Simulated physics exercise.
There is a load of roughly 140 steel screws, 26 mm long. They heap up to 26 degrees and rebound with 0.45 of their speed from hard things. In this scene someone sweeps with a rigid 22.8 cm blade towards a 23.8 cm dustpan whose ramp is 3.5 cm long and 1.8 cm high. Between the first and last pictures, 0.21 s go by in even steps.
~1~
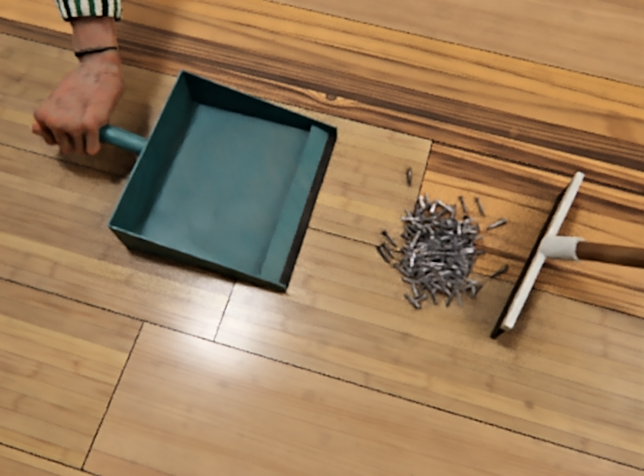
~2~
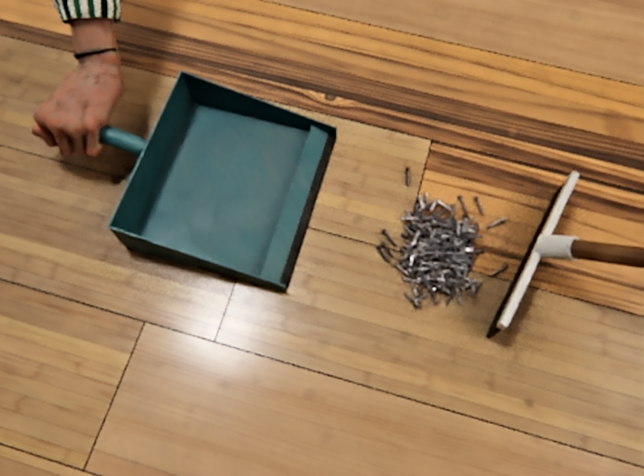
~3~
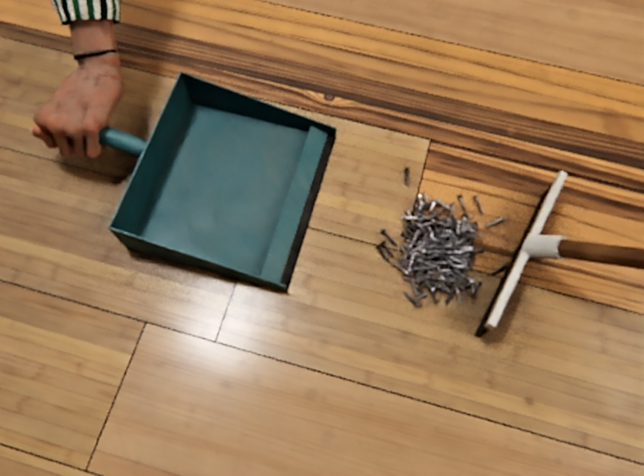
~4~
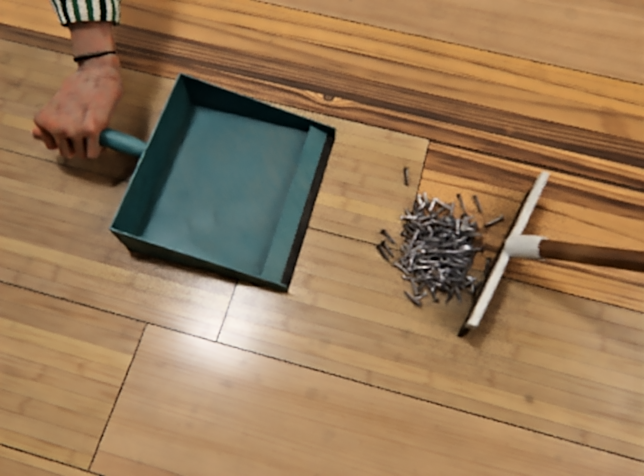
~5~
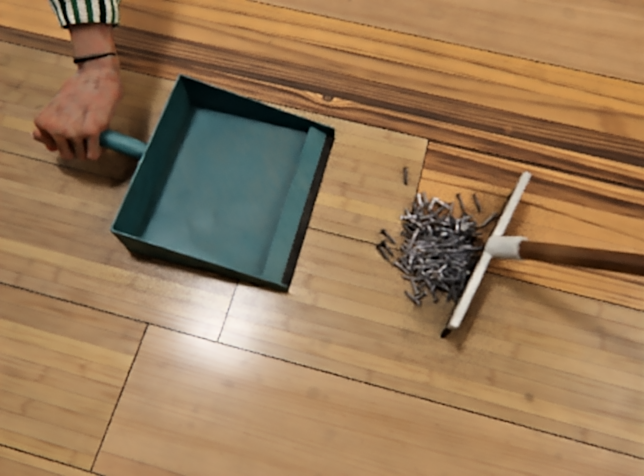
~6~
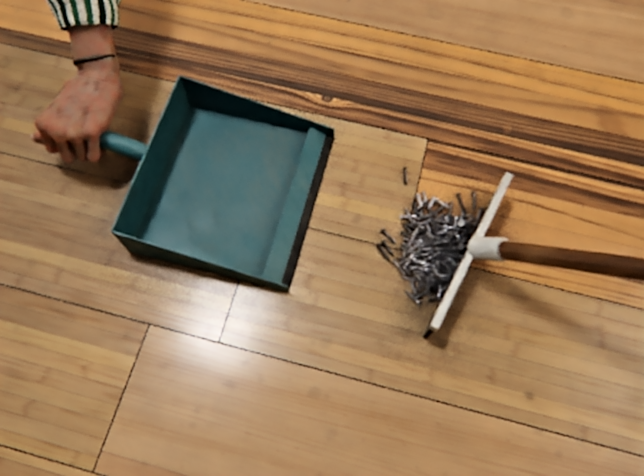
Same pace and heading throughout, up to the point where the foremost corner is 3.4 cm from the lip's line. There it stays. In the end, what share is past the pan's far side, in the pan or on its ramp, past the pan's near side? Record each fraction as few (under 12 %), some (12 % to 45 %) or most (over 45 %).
Recorded: Far side few; pan few; near side few.
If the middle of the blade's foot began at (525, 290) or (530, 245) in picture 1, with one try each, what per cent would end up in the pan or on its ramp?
0 and 0 per cent, roughly.
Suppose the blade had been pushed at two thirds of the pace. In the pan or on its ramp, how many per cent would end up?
I'd put it at roughly 0 per cent.
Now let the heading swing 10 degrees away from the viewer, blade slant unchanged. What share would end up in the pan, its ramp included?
5 %.
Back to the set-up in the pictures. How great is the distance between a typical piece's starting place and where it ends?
14 cm or so.
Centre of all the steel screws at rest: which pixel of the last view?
Near (335, 235).
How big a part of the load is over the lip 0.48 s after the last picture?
About 0 percent up to then.
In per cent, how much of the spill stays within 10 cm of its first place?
Around 10 percent.
Then, 0.15 s after the last picture, middle of the blade 13 cm from the lip; 0 % over the lip, far side 0 %, near side 0 %.
Then, 0.25 s after the last picture, middle of the blade 8 cm from the lip; 0 % over the lip, far side 0 %, near side 0 %.
Then, 0.48 s after the last picture, middle of the blade 6 cm from the lip; 0 % over the lip, far side 0 %, near side 0 %.
In the end, far side 0 %, pan 0 %, near side 0 %, in front of the lip or behind the blade 95 %.
